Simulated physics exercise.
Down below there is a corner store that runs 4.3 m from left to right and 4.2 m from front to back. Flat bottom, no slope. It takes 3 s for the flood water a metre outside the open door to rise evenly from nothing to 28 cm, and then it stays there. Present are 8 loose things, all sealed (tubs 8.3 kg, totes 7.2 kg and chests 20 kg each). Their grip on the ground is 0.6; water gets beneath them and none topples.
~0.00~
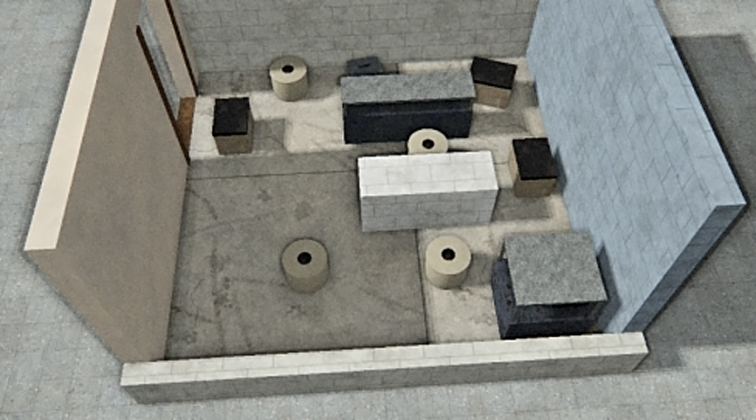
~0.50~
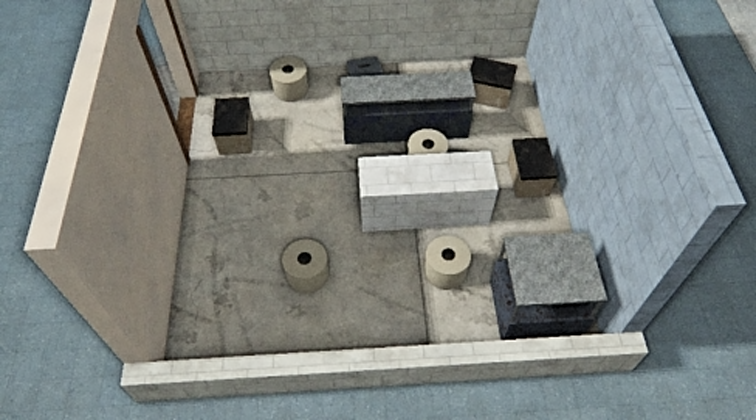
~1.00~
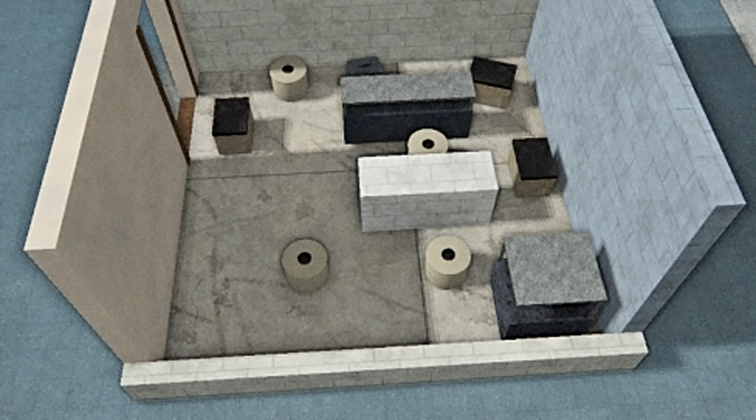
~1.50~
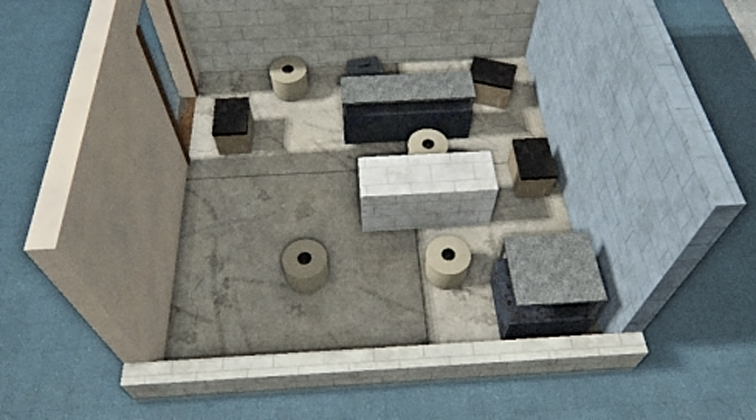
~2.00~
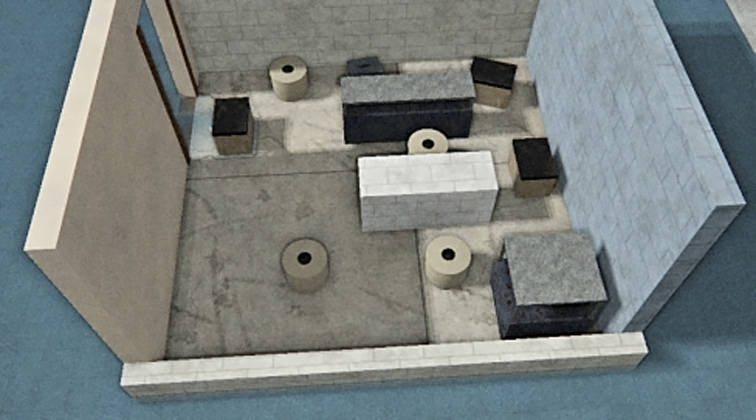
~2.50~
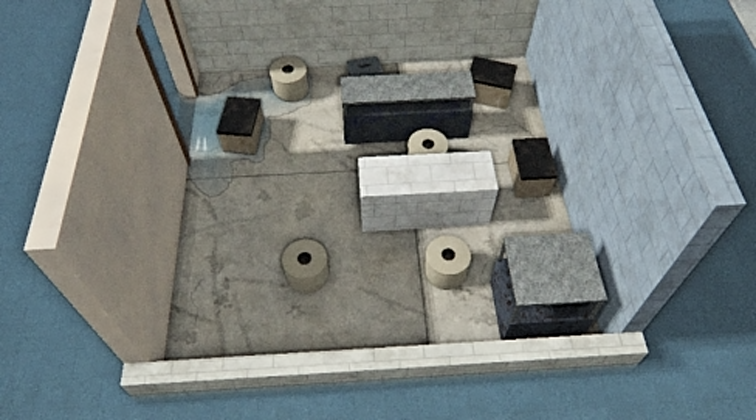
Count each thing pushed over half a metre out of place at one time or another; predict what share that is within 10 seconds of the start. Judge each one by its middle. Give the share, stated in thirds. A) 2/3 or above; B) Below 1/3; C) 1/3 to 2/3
A.
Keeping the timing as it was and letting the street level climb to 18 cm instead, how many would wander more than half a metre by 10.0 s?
In that case the number is 4.
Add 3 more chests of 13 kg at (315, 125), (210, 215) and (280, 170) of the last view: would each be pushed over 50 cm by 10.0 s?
In order: Below the mark, below the mark, above the mark.
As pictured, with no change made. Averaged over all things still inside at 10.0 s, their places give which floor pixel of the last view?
Around (470, 213).
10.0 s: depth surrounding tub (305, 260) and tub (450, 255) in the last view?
Close to 5 and 10 centimetres.
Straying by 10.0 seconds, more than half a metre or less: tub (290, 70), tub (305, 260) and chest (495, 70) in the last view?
So that's beyond it for the first, inside it for the second and beyond it for the last.
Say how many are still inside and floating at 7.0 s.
At that point I count 5.
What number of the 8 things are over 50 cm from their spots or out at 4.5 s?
By that point, 3.
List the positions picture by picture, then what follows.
A chest at (231, 115), on the bottom; a tub at (305, 259), on the bottom; water covers 0.0 m2; 0 of 8 have shifted, in the first frame.
A chest at (231, 115) rests on the ground; a tub at (305, 259), on the bottom; 0.0 m2 under water; 0 of 8 have shifted, in the second frame.
A chest at (231, 115) rests on the ground; a tub at (305, 259) rests on the ground; 0.0 m2 under water; 0 of 8 have shifted, in the third frame.
A chest at (231, 115), on the bottom; a tub at (305, 259) rests on the ground; water covers 0.0 m2; 0 of 8 have shifted, in the fourth frame.
A chest at (231, 115), on the bottom; a tub at (305, 259), on the bottom; water covers 0.4 m2; 0 of 8 have shifted, in the fifth frame.
A chest at (239, 115), on the bottom, 10 cm from its start; a tub at (305, 259) rests on the ground; 1.2 m2 under water; 1 of 8 have shifted, in the sixth frame.
After 3.5 s 2 of 8 are over 50 cm from their spots; 0 afloat.
After 4.5 s 3 of 8 are over 50 cm from their spots; 2 afloat.
After 7.0 s 4 of 8 are over 50 cm from their spots; 5 afloat.
After 10.0 s 7 of 8 are over 50 cm from their spots, and 7 have been at some point; 8 afloat.
